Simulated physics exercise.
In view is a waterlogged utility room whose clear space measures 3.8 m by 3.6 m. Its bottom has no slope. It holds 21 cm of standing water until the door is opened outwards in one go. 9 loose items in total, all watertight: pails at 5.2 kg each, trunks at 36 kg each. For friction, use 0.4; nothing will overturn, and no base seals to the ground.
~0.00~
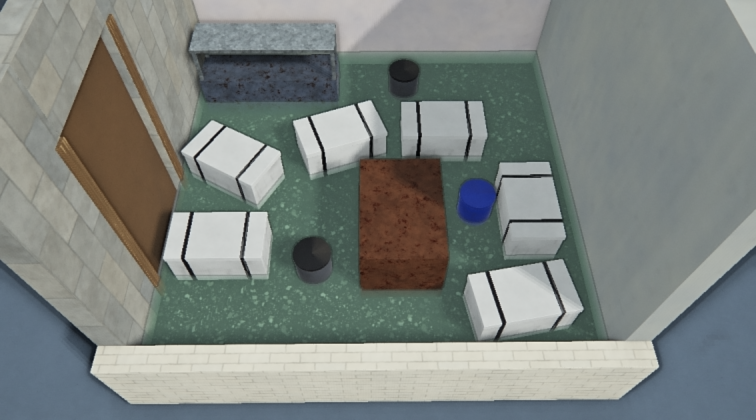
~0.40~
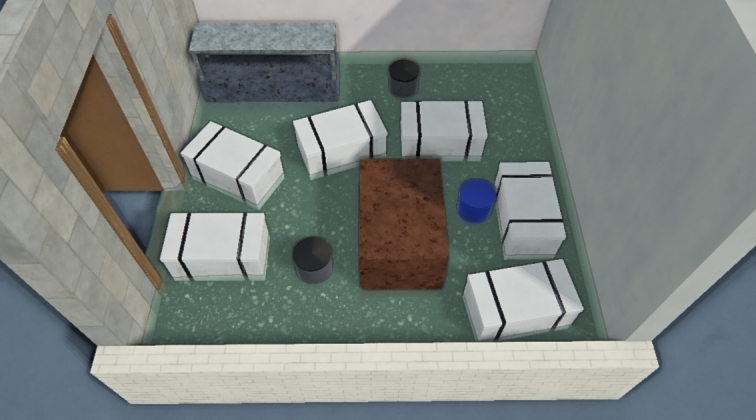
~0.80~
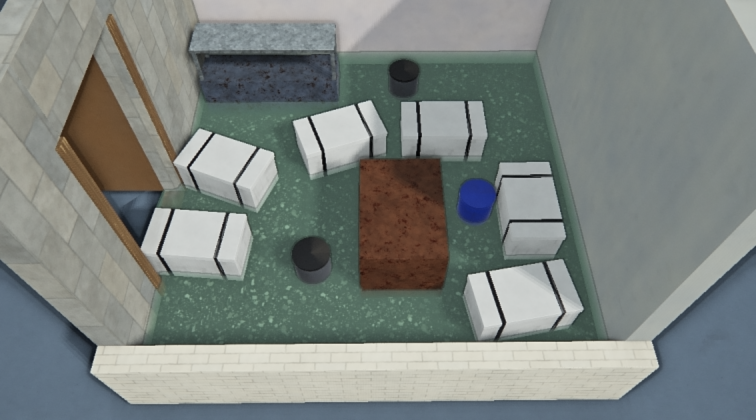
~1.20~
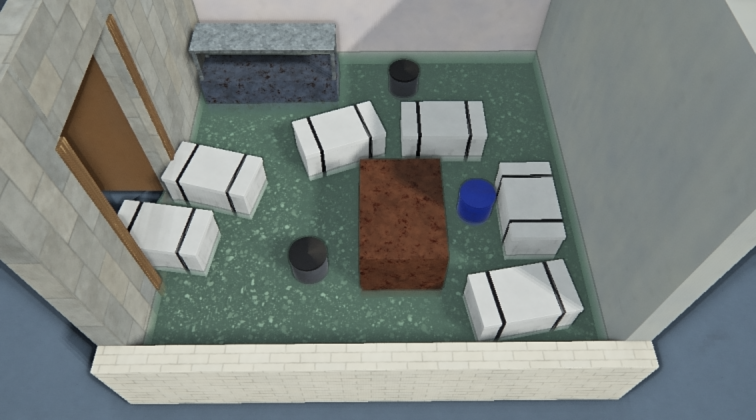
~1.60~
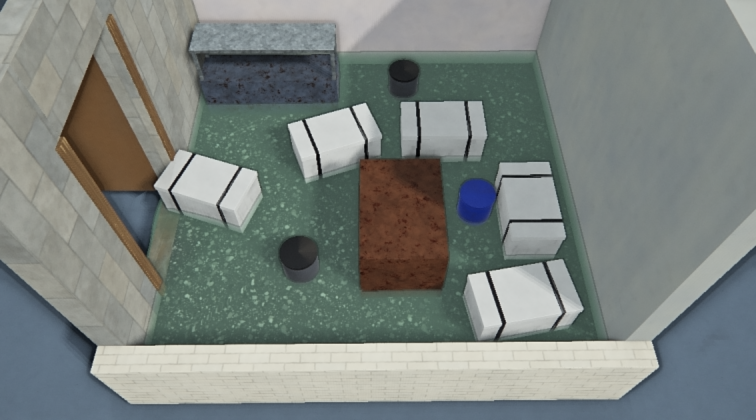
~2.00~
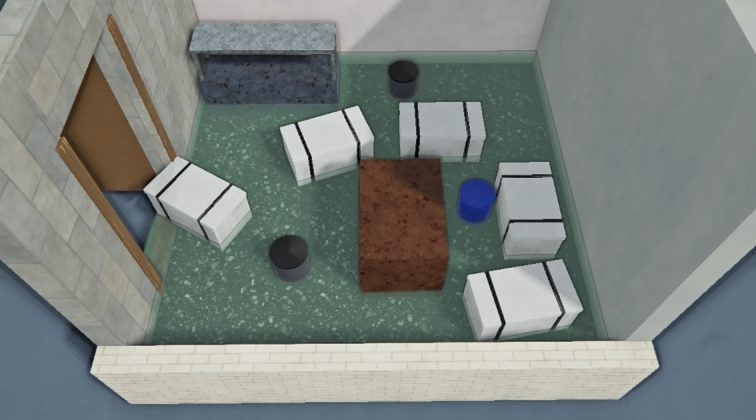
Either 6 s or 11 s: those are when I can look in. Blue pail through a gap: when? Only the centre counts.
I expect it hangs on past the range, maybe for good.
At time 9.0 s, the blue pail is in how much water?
I'd put it at about 14 cm.
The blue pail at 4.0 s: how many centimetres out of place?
Displacement by then near 10 cm.
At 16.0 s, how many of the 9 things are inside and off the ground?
Just then, the number is 3.
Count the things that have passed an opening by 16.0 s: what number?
5.
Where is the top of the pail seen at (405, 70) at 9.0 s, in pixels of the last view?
Somewhere around (302, 118), I'd say.
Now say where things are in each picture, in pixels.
The blue pail at (478, 193) floats; about 2360 L in view; 0 of 9 have shifted, in the first picture.
The blue pail at (478, 193) floats; about 2340 L in view; 0 of 9 have shifted, in the second picture.
The blue pail at (478, 193) floats; 21 cm deep round most things; 2 of 9 have shifted, in the third picture.
The blue pail at (478, 193) floats; 21 cm deep round most things; 2 of 9 have shifted, in the fourth picture.
The blue pail at (478, 193), afloat; 21 cm deep round most things; 4 of 9 have shifted, in the fifth picture.
The blue pail at (478, 193), afloat; 20 cm deep round most things; 4 of 9 have shifted, in the sixth picture.
After 4.0 s the blue pail is near (464, 190), 0.1 m from its start, afloat; 2 of 9 are out; 7 afloat.
After 9.0 s the blue pail is near (457, 185), 0.2 m from its start, afloat; 4 of 9 are out; 5 afloat.
After 16.0 s the blue pail is near (446, 171), 0.4 m from its start, afloat; 5 of 9 are out; 3 afloat.
After 20.0 s the blue pail is near (400, 166), 0.8 m from its start, afloat; 5 of 9 are out; 2 afloat.
